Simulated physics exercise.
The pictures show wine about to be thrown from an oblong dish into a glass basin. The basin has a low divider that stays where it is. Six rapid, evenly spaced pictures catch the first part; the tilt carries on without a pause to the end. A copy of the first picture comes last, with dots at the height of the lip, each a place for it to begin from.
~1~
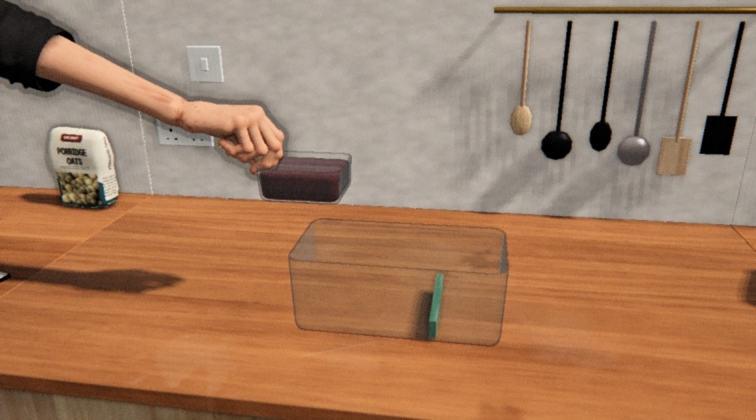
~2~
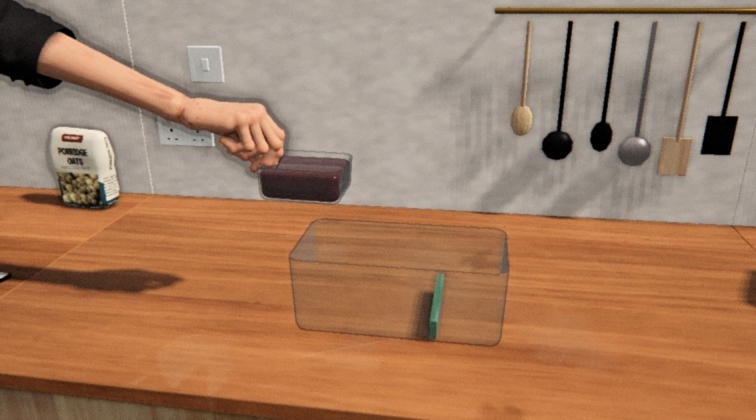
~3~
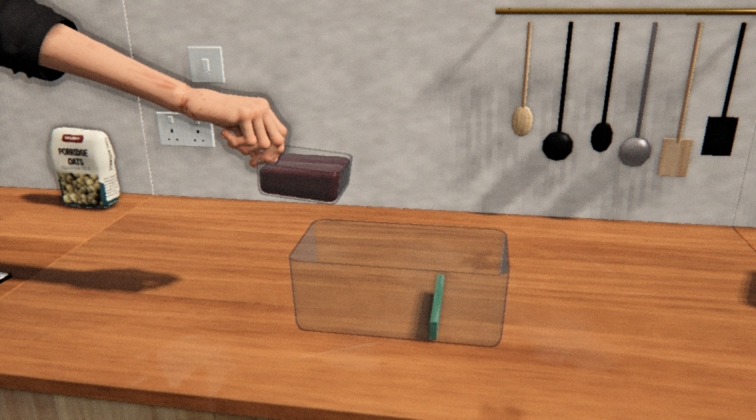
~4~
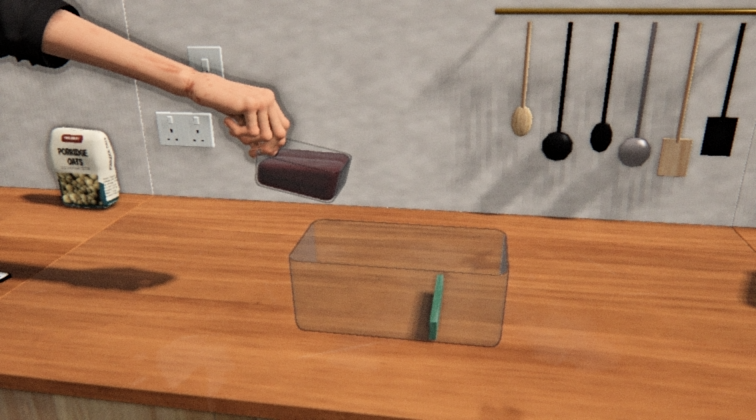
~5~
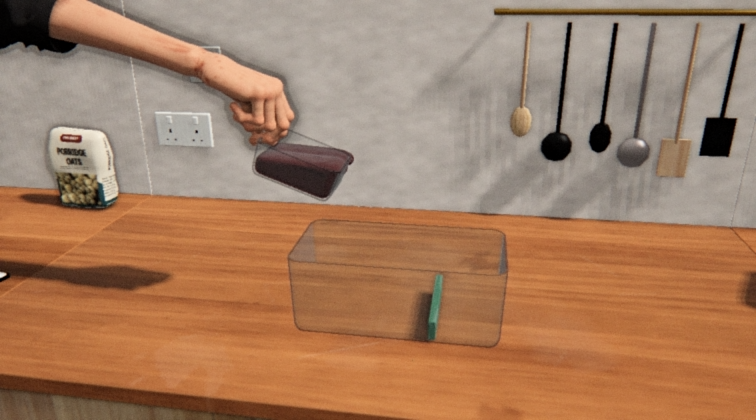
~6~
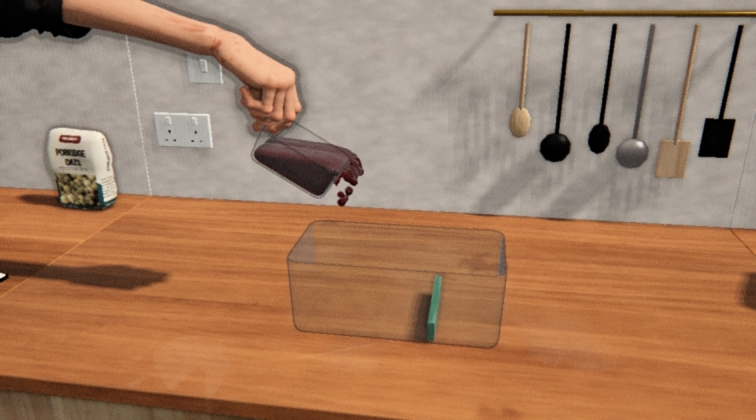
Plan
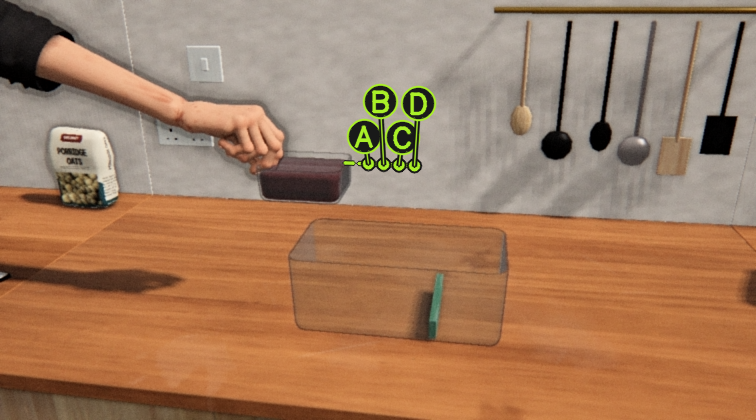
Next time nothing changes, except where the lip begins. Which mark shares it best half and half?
Take A.
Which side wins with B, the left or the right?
More ends on the right.
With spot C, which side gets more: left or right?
The right one.
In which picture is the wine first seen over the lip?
Picture 5.
In lime, A at (368, 163); B at (383, 164); C at (399, 165); D at (414, 165).
If A is chosen, about 49 % ends left of the wall and 50 % right of it.
If B is chosen, about 34 % ends left of the wall and 65 % right of it.
If C is chosen, about 20 % ends left of the wall and 79 % right of it.
If D is chosen, about 37 % ends left of the wall and 62 % right of it.
